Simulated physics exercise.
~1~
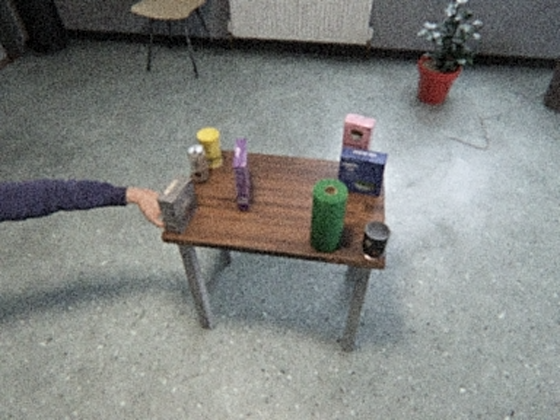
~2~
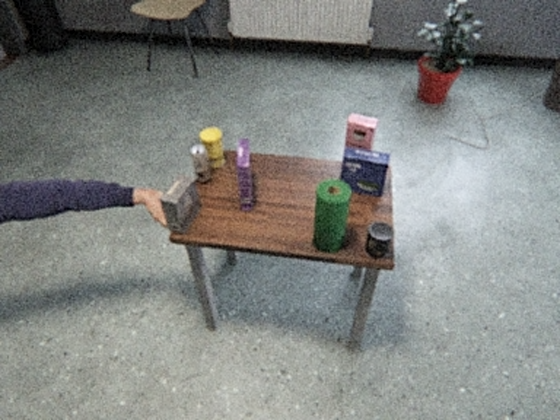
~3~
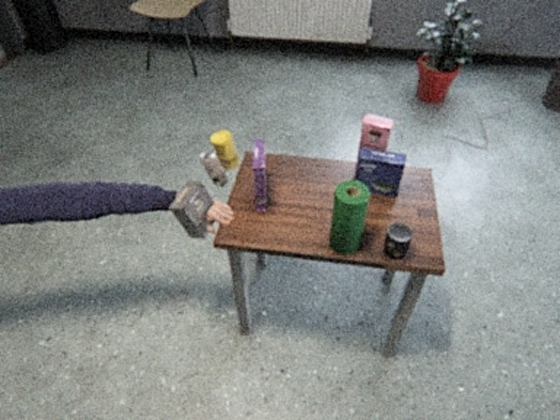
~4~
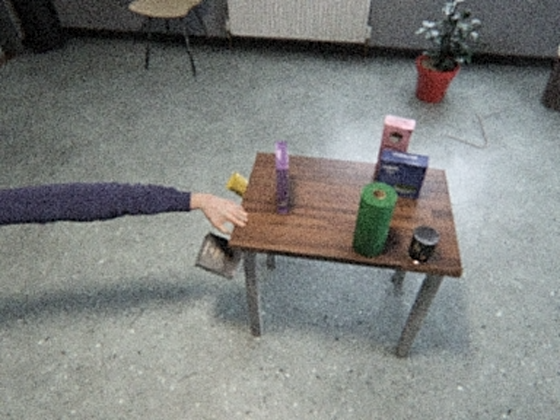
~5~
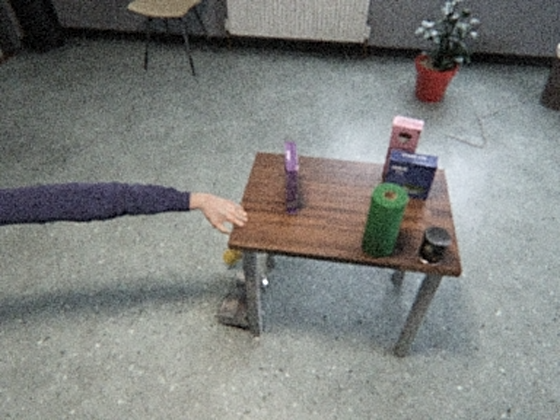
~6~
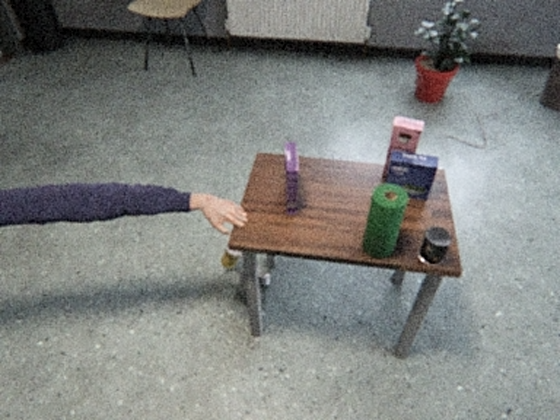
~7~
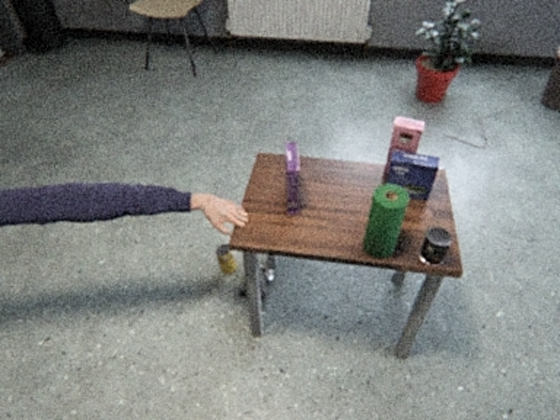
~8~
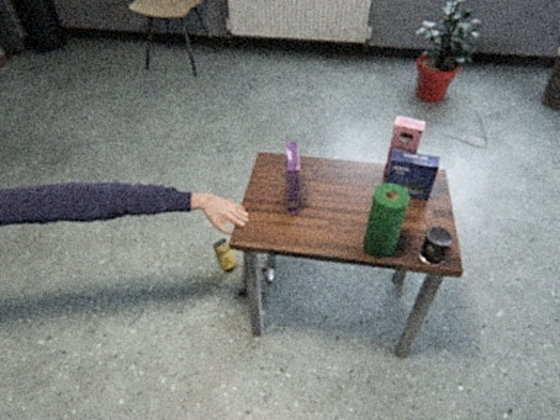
Side table sliding right beside an outstretched hand, yellow tin, pale can and grey packet toppling off its left edge, others standing.
